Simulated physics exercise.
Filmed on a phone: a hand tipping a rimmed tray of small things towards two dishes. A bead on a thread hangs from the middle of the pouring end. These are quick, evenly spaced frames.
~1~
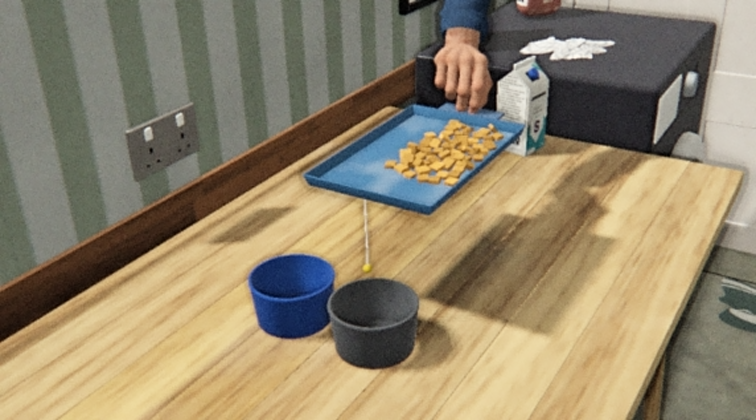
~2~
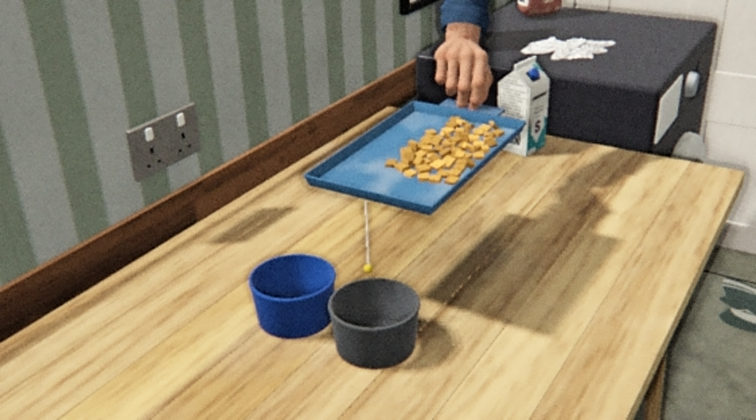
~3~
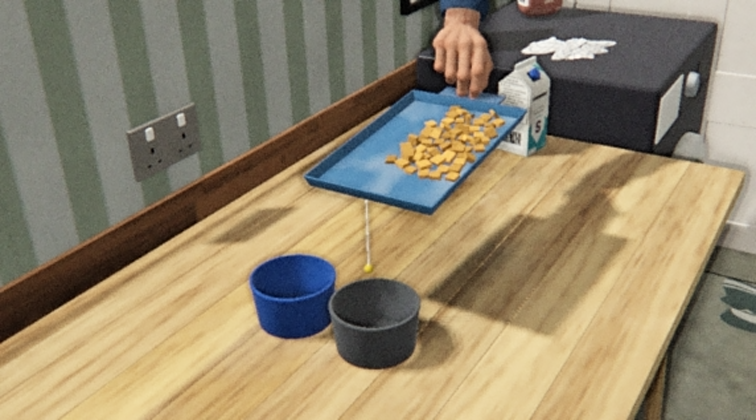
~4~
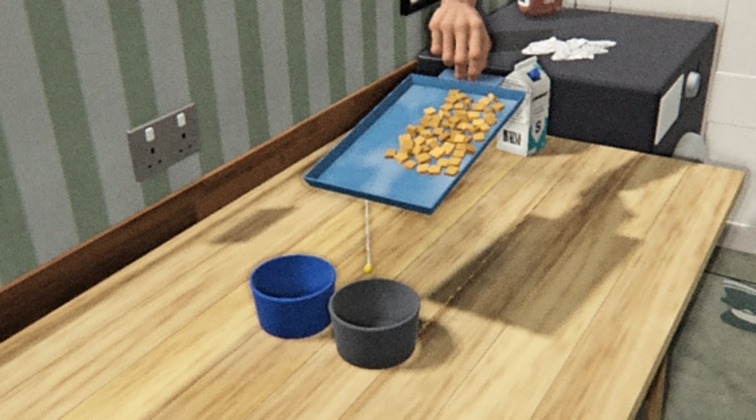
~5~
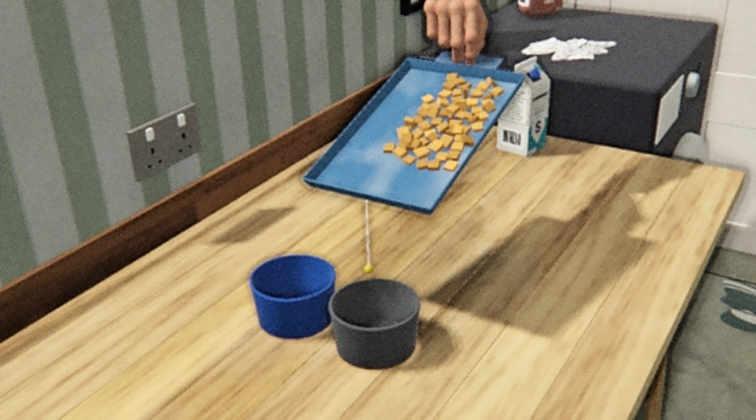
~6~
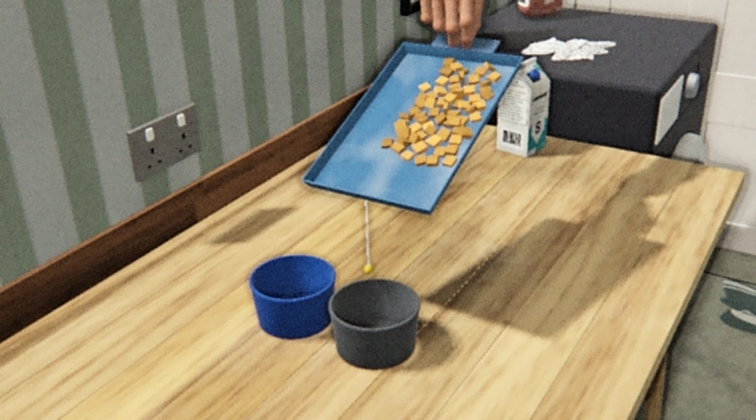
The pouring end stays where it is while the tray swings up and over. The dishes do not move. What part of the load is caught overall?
Caught overall: More than half.
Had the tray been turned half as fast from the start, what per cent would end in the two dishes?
Some 80 per cent.
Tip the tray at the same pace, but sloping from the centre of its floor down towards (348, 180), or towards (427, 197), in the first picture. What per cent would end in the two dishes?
Roughly 100 per cent, and 30 per cent.
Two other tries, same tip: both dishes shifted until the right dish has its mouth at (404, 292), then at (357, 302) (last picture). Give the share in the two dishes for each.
First some 30, then 70 per cent.
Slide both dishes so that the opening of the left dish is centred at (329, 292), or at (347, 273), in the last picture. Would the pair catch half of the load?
First the larger part, then the smaller part.
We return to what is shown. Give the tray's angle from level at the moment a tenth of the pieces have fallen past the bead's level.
Near 75 degrees.
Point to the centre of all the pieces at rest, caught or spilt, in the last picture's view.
Near (346, 338).
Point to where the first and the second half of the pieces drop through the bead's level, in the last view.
Early half (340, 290), late half (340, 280).
Just after the last frame, tray tipped steeply; roughly two thirds on the tray; roughly a third in the air.
A moment on, tray tipped past a quarter turn; about a tenth on the tray; roughly a third in the right dish; roughly a quarter in the left dish; roughly a quarter outside both; roughly a quarter in the air.
Further on, tray tipped past a quarter turn; roughly half in the right dish; roughly a quarter in the left dish; roughly a quarter outside both.
When it is over, tray tipped past a quarter turn; roughly half in the right dish; roughly a quarter in the left dish; roughly a quarter outside both.
